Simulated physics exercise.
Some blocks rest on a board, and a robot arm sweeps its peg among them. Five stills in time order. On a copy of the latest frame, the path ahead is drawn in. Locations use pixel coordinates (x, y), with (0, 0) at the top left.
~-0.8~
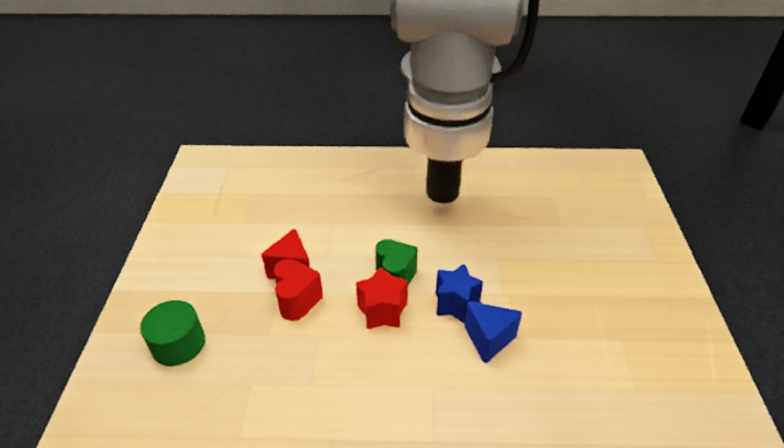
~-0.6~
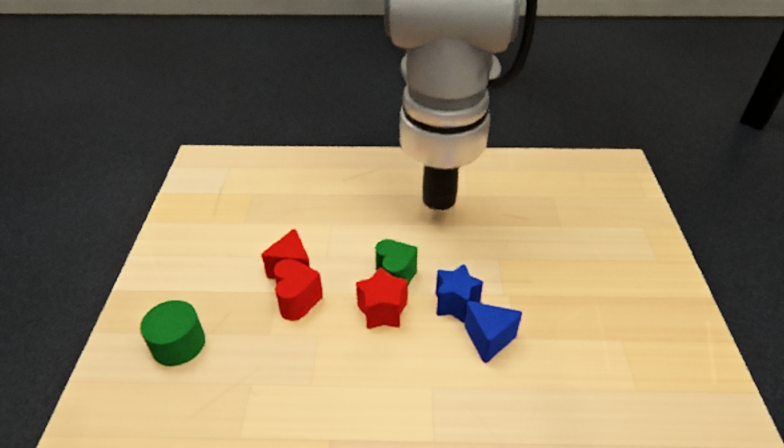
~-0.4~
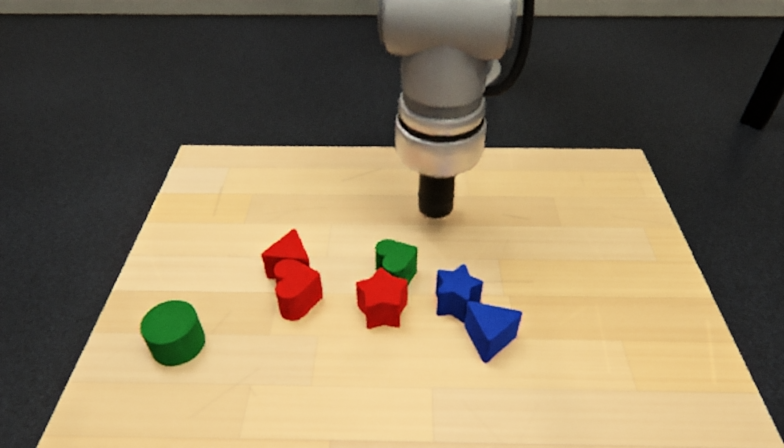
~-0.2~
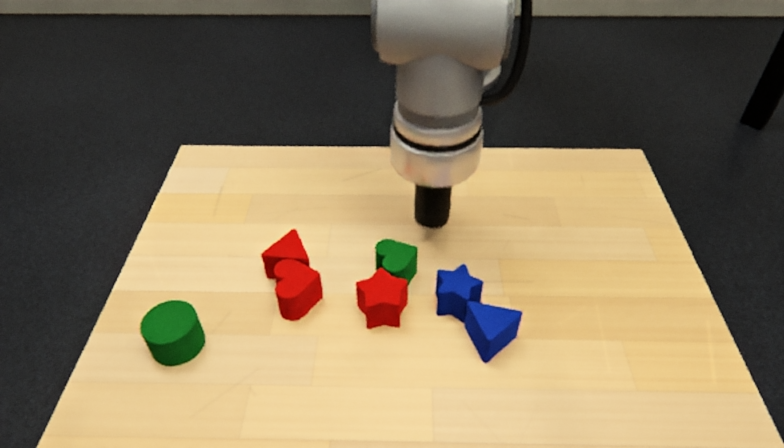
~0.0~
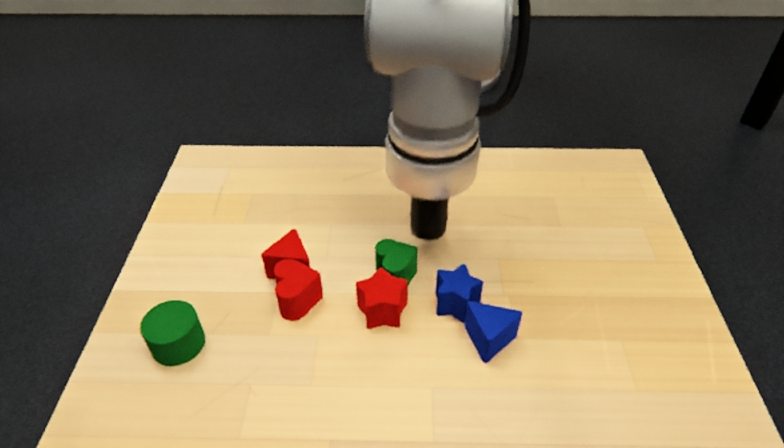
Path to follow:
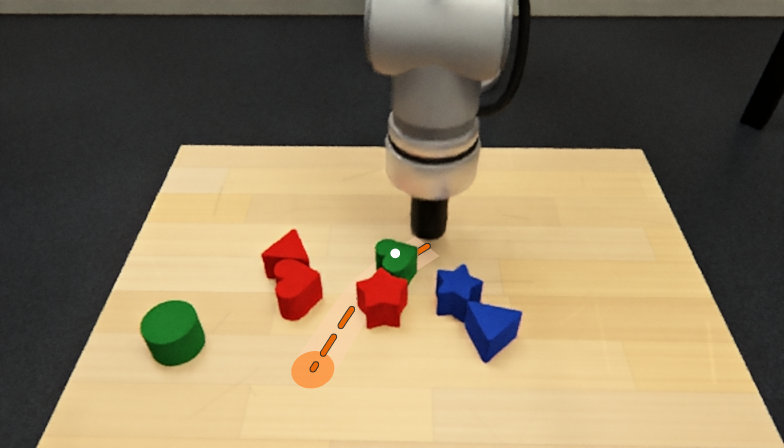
A robot arm's dark peg starts above the far part of a light wooden board, behind scattered red, green and blue blocks. It moves slowly nearer and slightly left, ending just behind and to the right of the green heart, while every block stays still.
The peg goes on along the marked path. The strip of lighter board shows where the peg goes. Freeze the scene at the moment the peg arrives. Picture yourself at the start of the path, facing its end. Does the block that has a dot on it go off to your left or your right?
Sideways shift: Right.
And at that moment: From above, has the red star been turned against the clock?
I believe so.
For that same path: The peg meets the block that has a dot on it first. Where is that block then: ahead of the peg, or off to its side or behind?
Carried ahead at the end.
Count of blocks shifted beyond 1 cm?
The answer will be two.
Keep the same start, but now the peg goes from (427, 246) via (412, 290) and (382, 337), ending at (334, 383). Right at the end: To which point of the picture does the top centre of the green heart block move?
Close to (368, 266).
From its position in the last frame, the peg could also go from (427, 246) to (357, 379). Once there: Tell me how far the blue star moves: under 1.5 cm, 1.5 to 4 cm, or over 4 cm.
Below 1.5 cm.
The line goes from (427, 246) via (363, 295), ending at (313, 369); the dot is on the green heart block.
The first path, step by step. One third of the way, peg at (382, 259); red star at (368, 309), turned 50° anticlockwise; green heart block at (362, 276).
Two thirds of the way, peg at (345, 300); red star at (366, 329), turned 100° anticlockwise; green heart block at (316, 318), turned 20° clockwise.
At the end, peg at (310, 353); red heart block unmoved; red star at (364, 345), turned 160° anticlockwise; green heart block at (268, 365), turned 45° clockwise.
